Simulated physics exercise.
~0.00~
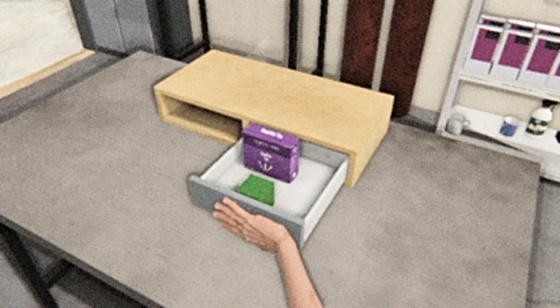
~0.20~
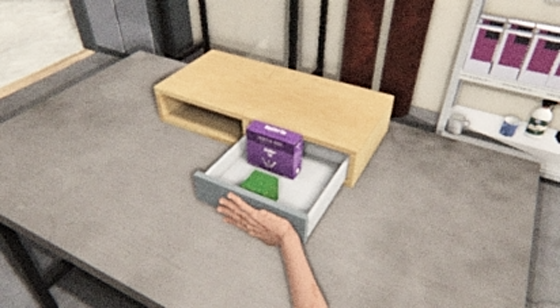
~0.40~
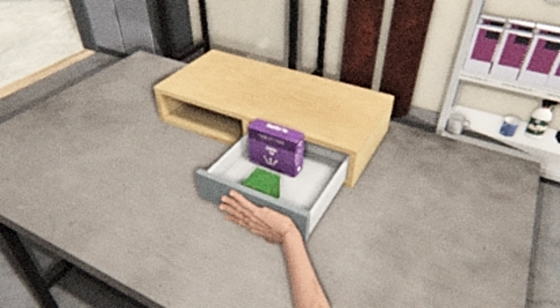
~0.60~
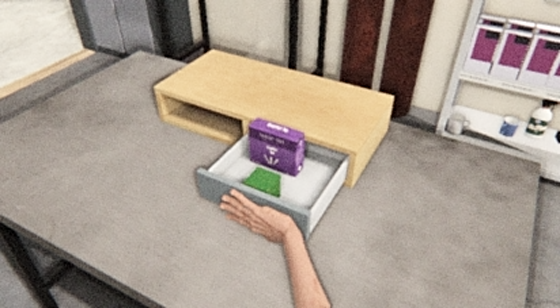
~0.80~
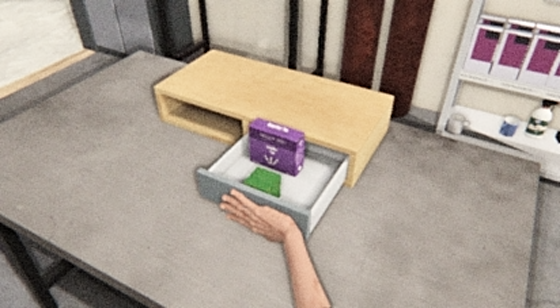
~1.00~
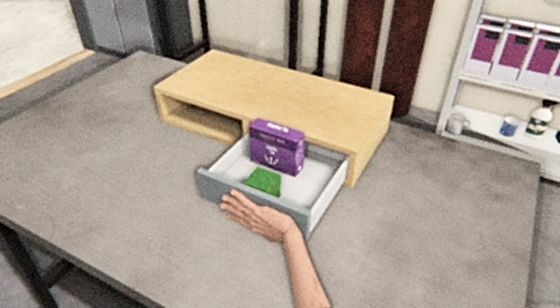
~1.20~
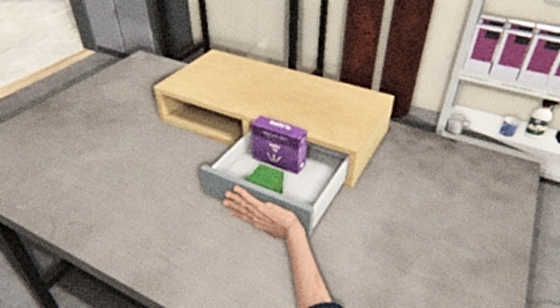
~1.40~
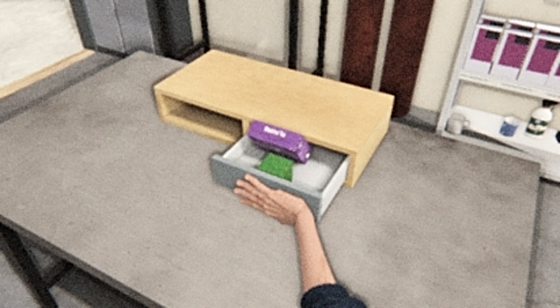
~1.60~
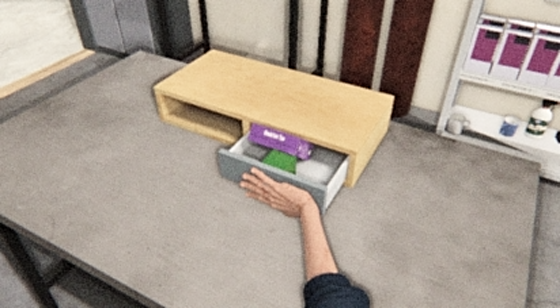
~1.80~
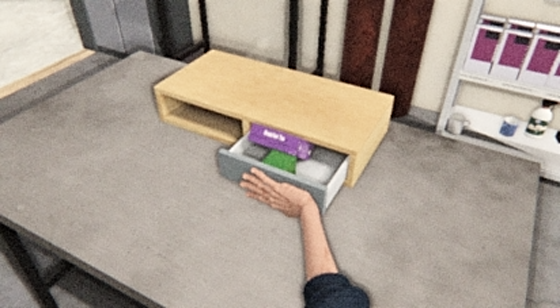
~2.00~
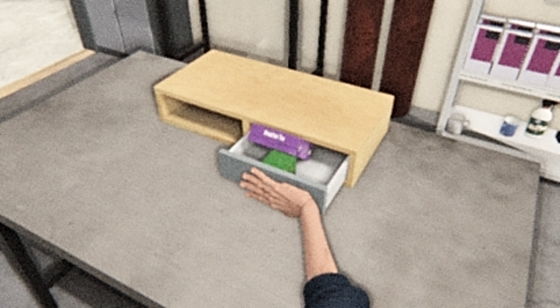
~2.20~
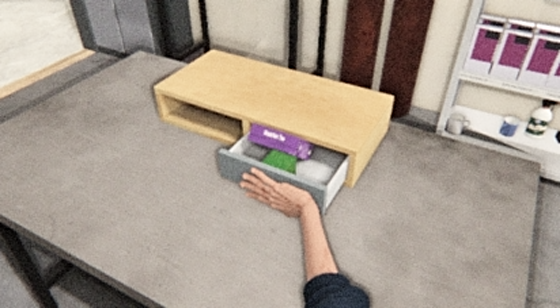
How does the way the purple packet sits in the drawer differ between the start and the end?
At the start the purple packet stands upright in the drawer, and by the end it is leaning over.
